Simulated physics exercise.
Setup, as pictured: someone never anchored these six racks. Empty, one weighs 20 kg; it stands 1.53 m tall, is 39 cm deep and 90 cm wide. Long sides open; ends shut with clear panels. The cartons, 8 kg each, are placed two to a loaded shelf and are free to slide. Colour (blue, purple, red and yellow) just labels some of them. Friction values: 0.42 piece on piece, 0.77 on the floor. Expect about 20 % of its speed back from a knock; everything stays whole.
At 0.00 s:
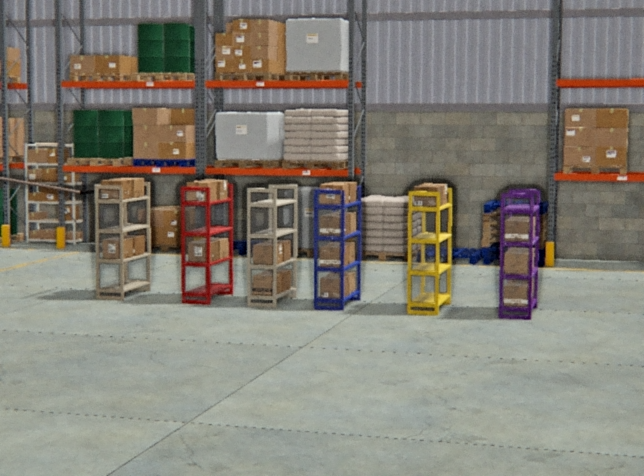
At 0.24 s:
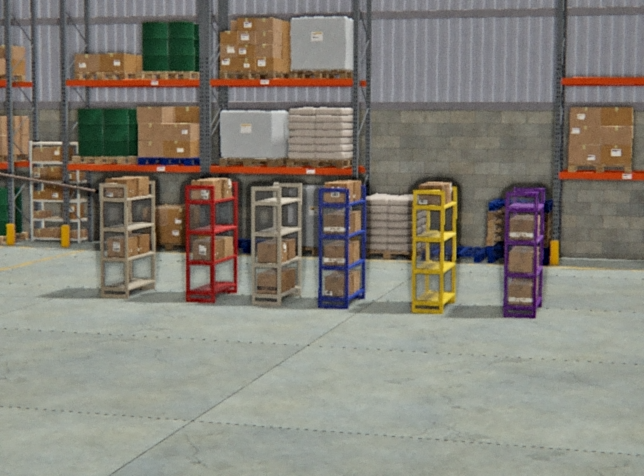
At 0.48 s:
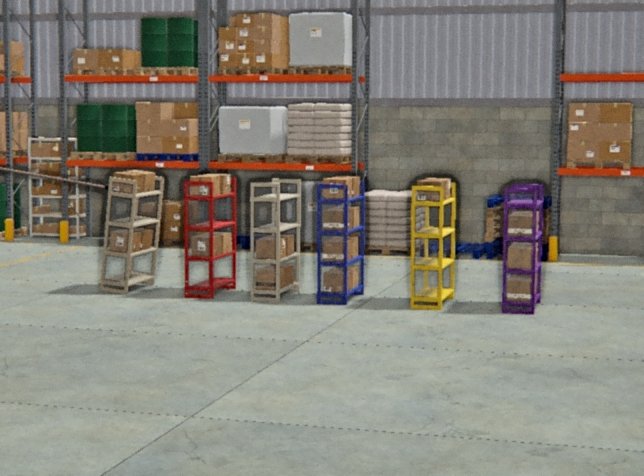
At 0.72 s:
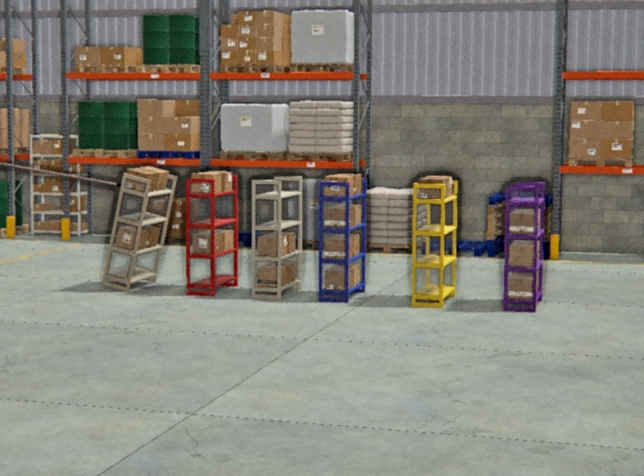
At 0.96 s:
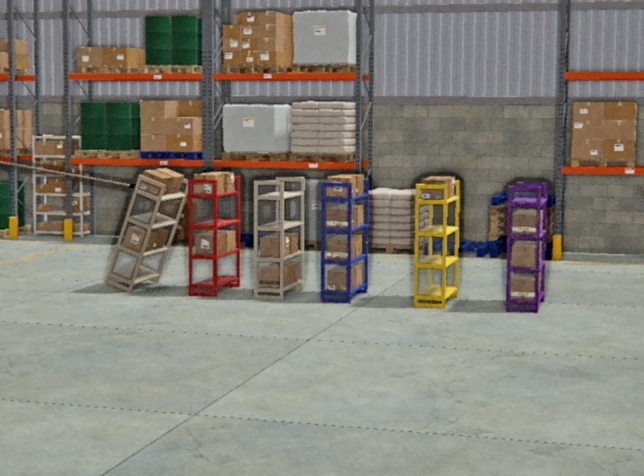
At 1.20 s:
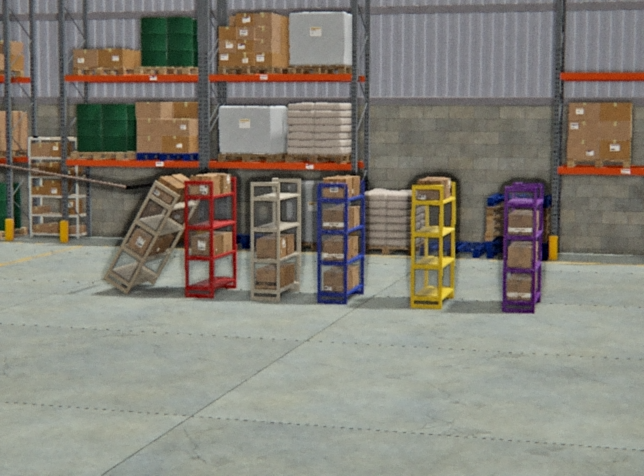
The leftmost shelf unit, a beige one loaded with cartons, tilted steadily to the right as a pole pushed it from the left, leaning close against the red unit while the other five stayed upright.
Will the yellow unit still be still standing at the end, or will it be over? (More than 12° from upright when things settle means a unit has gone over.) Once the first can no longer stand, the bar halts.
Upright.
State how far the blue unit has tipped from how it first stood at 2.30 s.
My estimate is close to 0°.
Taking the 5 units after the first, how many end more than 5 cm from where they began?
Shifted count - 3.
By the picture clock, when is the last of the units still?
Somewhere near 3.5 seconds.
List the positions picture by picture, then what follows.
In the first picture (pixels give the middle of a visible side), pole end (81, 193) 16 cm from the first unit; yellow unit (423, 254); purple unit (516, 257); blue unit (329, 250); none of the others has stirred.
The second picture shows pole end (96, 191) 6 mm from the first unit; yellow unit (428, 252).
The third picture shows pole end (106, 188) pushing; yellow unit (427, 248); none of the others has stirred.
The fourth picture shows pole end (118, 185) pushing; yellow unit (428, 246); none of the others has stirred.
The fifth picture shows pole end (131, 186) pushing; yellow unit (430, 247); none of the others has stirred.
The sixth picture shows pole end (127, 188) stopped; yellow unit (427, 247); blue unit (332, 244); purple unit (520, 250); none of the others has stirred.
After 1.44 s, 2 cartons spilt or dropped; none of the 5 other units over, 1 disturbed; yellow unit unmoved; red unit 5° from how it stood.
After 1.80 s, 4 cartons spilt or dropped; 1 of the 5 other units over; yellow unit unmoved; red unit 16° from how it stood.
After 2.30 s, 6 cartons spilt or dropped; 2 of the 5 other units over; yellow unit unmoved; red unit 37° from how it stood.
After 2.66 s, 8 cartons spilt or dropped; 2 of the 5 other units over; yellow unit unmoved; red unit 38° from how it stood.
In the end (3.7 s), 8 cartons spilt or dropped; 2 of the 5 other units over; yellow unit unmoved; red unit 39° from how it stood; blue unit 5° from how it stood. Three left standing. From the last view, middles, yellow unit near (434, 244), red unit near (250, 241).
